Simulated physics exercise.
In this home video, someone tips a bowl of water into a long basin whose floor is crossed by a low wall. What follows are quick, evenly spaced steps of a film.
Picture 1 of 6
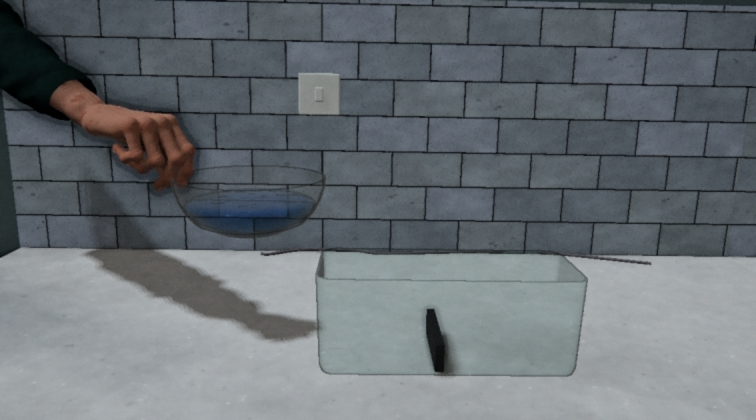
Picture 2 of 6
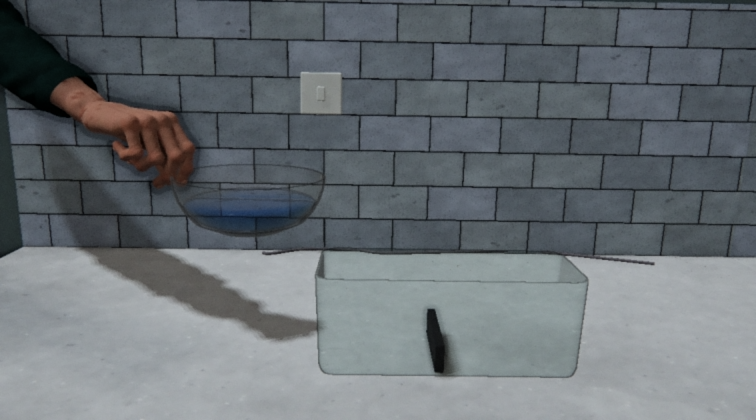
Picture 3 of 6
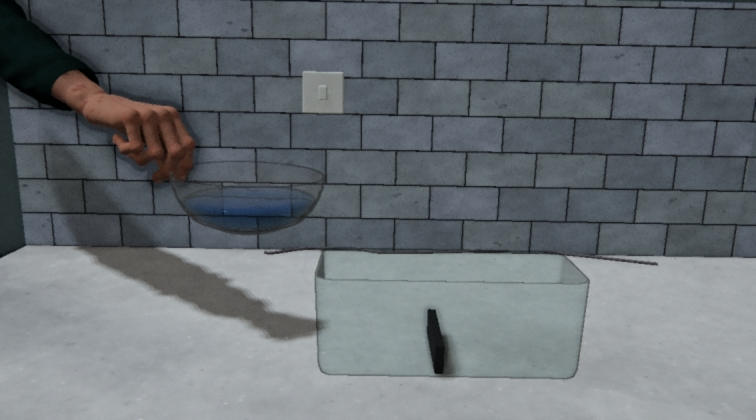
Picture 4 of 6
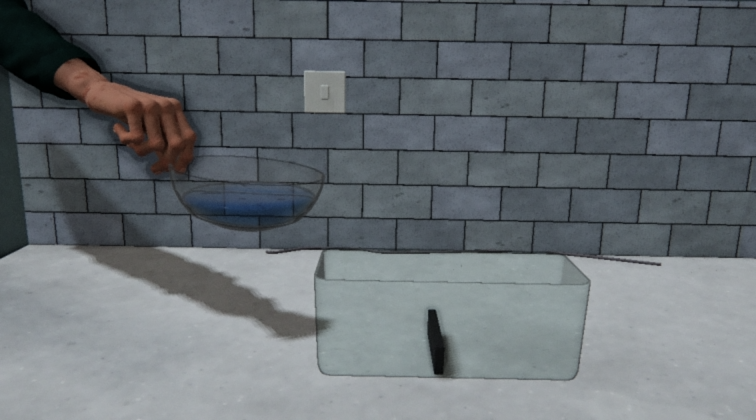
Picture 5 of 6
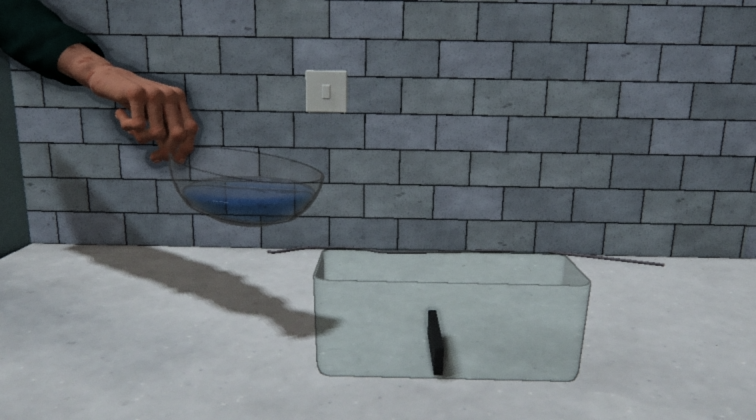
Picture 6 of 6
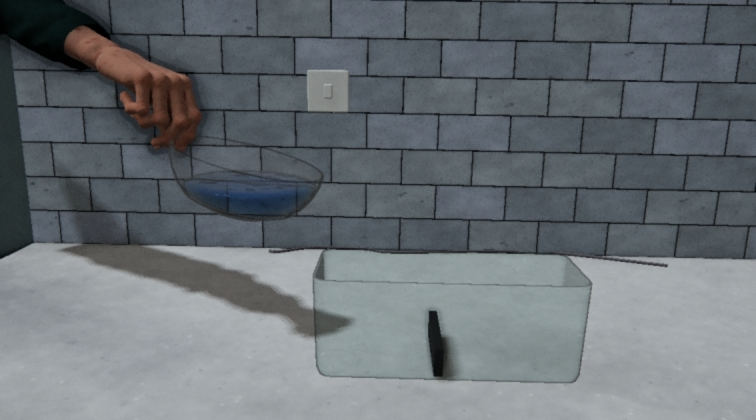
The clip opens on a hand at the left holding a clear bowl of blue water level above a long, pale basin on a counter, before a grey brick wall. The hand then gradually tilts the bowl, its left side rising while its right rim stays nearly in place.
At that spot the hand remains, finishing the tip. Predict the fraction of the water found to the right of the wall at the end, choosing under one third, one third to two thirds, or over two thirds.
Prediction: Under one third.
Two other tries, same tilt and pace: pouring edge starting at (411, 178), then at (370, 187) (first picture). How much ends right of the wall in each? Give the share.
Near 95 per cent for the first start, near 70 per cent for the second.
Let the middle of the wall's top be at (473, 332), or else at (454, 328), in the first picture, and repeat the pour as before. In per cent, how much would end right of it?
In turn some 20 and 15 in a hundred.
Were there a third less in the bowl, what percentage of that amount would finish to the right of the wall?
Some 10 parts in a hundred.
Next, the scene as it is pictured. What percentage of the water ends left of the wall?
Around 90 %.
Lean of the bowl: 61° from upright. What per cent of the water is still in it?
It still holds close to 55 per cent at that lean.
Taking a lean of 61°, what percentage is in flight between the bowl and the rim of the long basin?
It works out to about 40 percent.
A moment on, the bowl is tipped part way and 53 per cent is still to pour, 9 is left of the wall and 0 right of it.
Next, the bowl is tipped on its side and 4 per cent is still to pour, 75 is left of the wall and 5 right of it.
Then the bowl is tipped on its side and 0 per cent is still to pour, 92 is left of the wall and 7 right of it.
Later the bowl is tipped on its side and 0 per cent is still to pour, 91 is left of the wall and 8 right of it.
Finally, 91 per cent lies left of the wall, 8 right of it and 0 outside.
